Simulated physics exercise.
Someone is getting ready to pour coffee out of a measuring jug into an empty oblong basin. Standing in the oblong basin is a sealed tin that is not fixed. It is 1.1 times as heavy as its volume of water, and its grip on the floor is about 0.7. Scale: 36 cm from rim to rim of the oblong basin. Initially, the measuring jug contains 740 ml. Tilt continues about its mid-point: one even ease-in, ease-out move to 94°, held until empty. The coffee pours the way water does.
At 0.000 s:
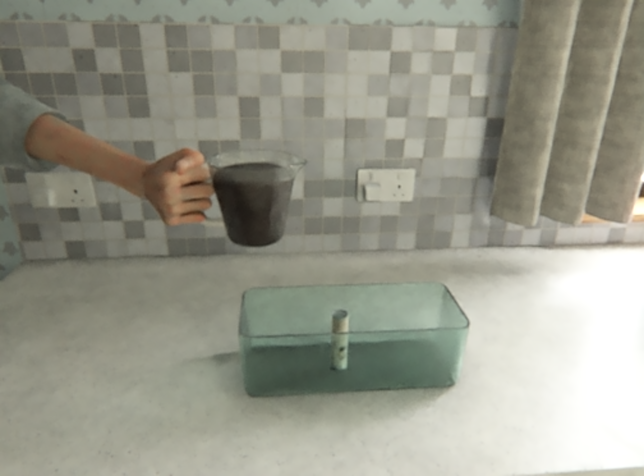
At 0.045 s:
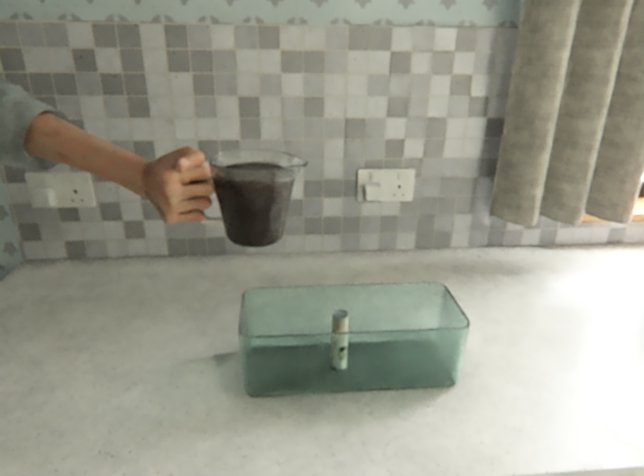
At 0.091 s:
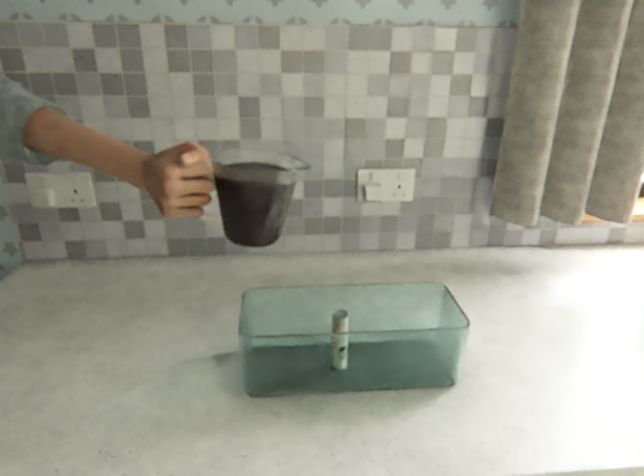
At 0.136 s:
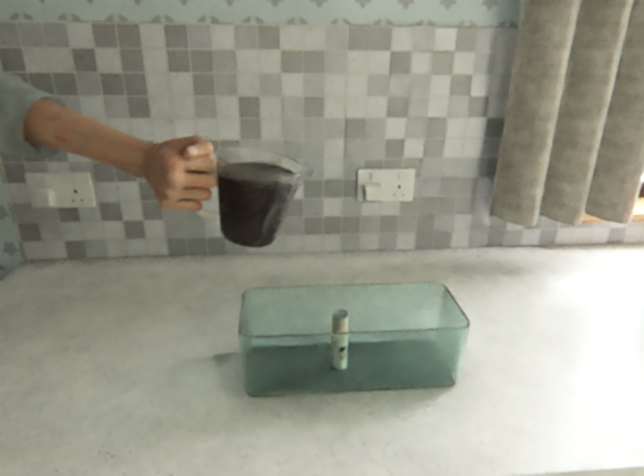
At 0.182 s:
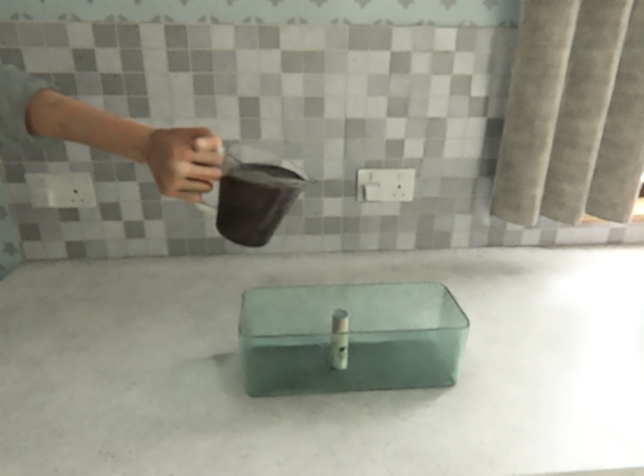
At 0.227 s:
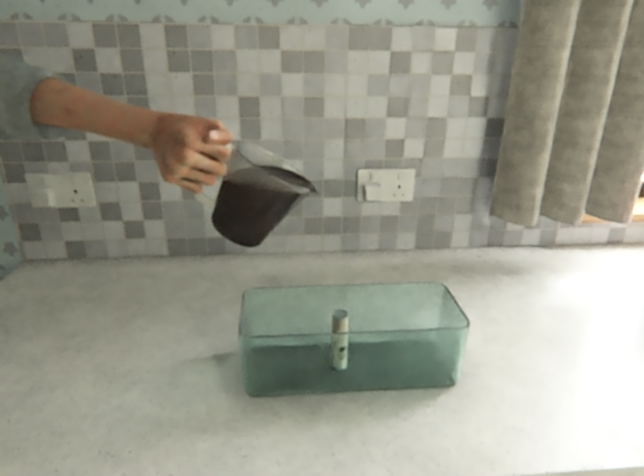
A hand reaching in from the left holds a clear measuring jug of dark coffee above a pale grey counter, seen from the front and slightly above. Below it sits an oblong, see-through green basin with a small pale tin, before grey and white tiles, white sockets and a beige curtain at right. The hand slowly tilts the jug rightward, while the basin, tin and camera stay still.
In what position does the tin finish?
It finishes upright.
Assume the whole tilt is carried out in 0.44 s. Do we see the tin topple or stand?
Then it holds its balance.
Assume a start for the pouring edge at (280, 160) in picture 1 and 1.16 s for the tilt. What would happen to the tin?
After that, the tin overturns.
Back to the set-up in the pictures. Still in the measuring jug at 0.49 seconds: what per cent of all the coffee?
Some 52 % of it is still there.
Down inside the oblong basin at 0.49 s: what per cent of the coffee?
Near 12 in a hundred.
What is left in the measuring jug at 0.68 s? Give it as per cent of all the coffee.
Roughly 14 per cent.
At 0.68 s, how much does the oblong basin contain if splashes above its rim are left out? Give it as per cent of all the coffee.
Near 64 in a hundred.
After 0.49 s the tilt is 87° and 52 per cent is still to pour; the tin stands where it began.
After 0.68 s the tilt is 94° and 15 per cent is still to pour; the tin stands where it began.
After 0.87 s the tilt is 94° and 3 per cent is still to pour; the tin stands where it began.
After 1.09 s the tilt is 94° and 0 per cent is still to pour; the tin stands where it began.
In the end the tin stands where it began.
